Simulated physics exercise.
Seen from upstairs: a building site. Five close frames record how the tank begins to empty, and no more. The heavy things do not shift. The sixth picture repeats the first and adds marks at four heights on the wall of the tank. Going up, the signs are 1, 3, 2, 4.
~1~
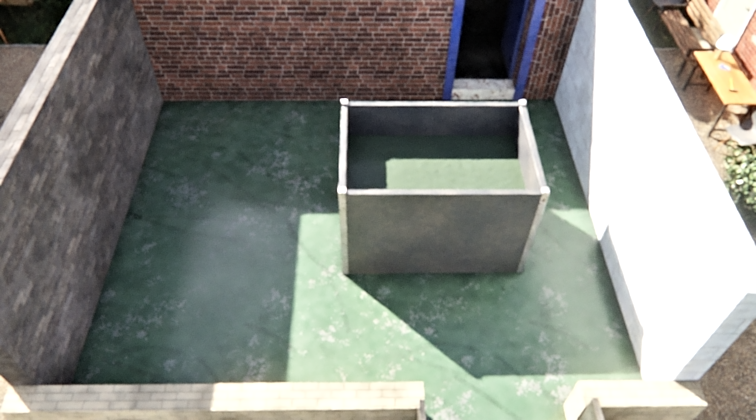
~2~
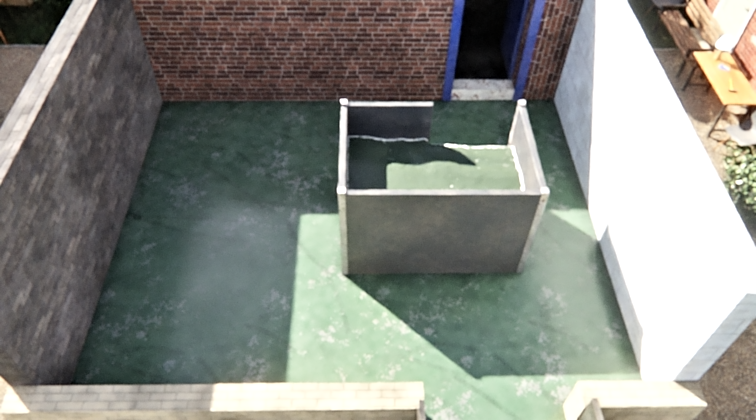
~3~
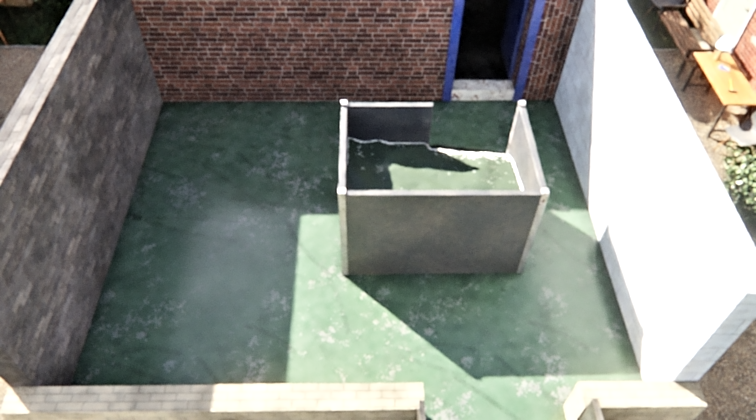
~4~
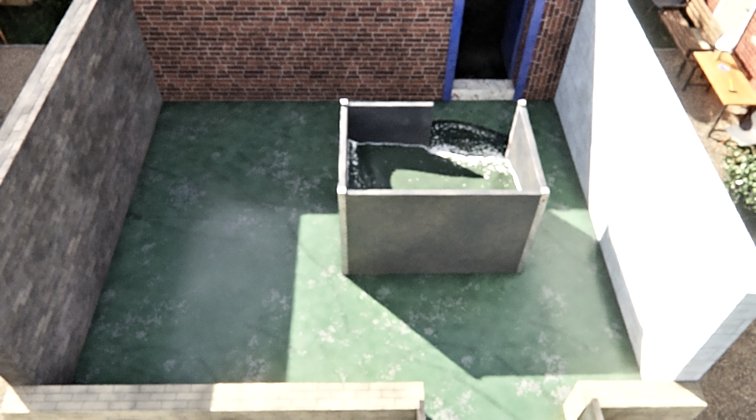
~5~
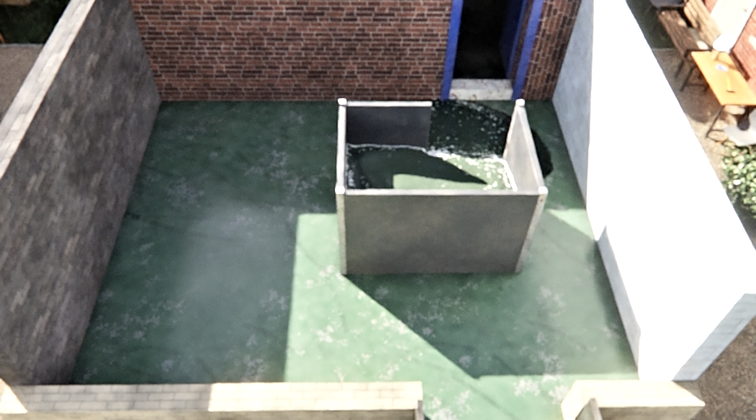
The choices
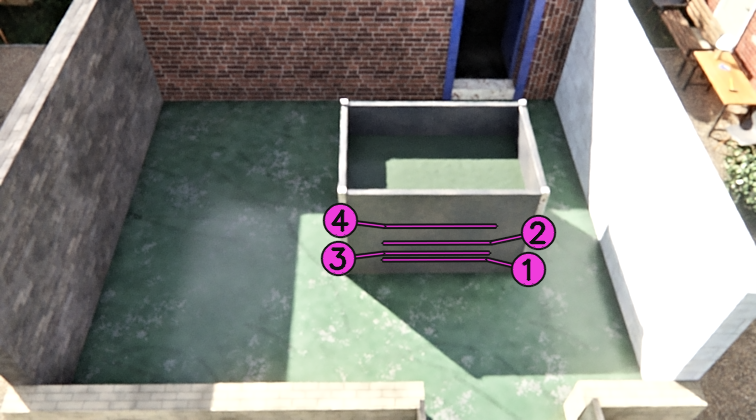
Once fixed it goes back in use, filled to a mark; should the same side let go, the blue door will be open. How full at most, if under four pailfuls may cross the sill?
Use level 3.
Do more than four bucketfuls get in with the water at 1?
No, not at all.
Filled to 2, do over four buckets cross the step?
Yes, that goes wrong.
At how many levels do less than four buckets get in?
Two of them.
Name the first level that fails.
2.
On the marked copy, 1 at (435, 259); 2 at (437, 242); 3 at (436, 253); 4 at (440, 226); from the bottom up 1, 3, 2, 4.
Choosing 1, nothing gets over.
Choosing 2, about 8 bucketfuls get in.
Choosing 3, a splash gets over, under a bucket.
Choosing 4, dozens of bucketfuls pour in.
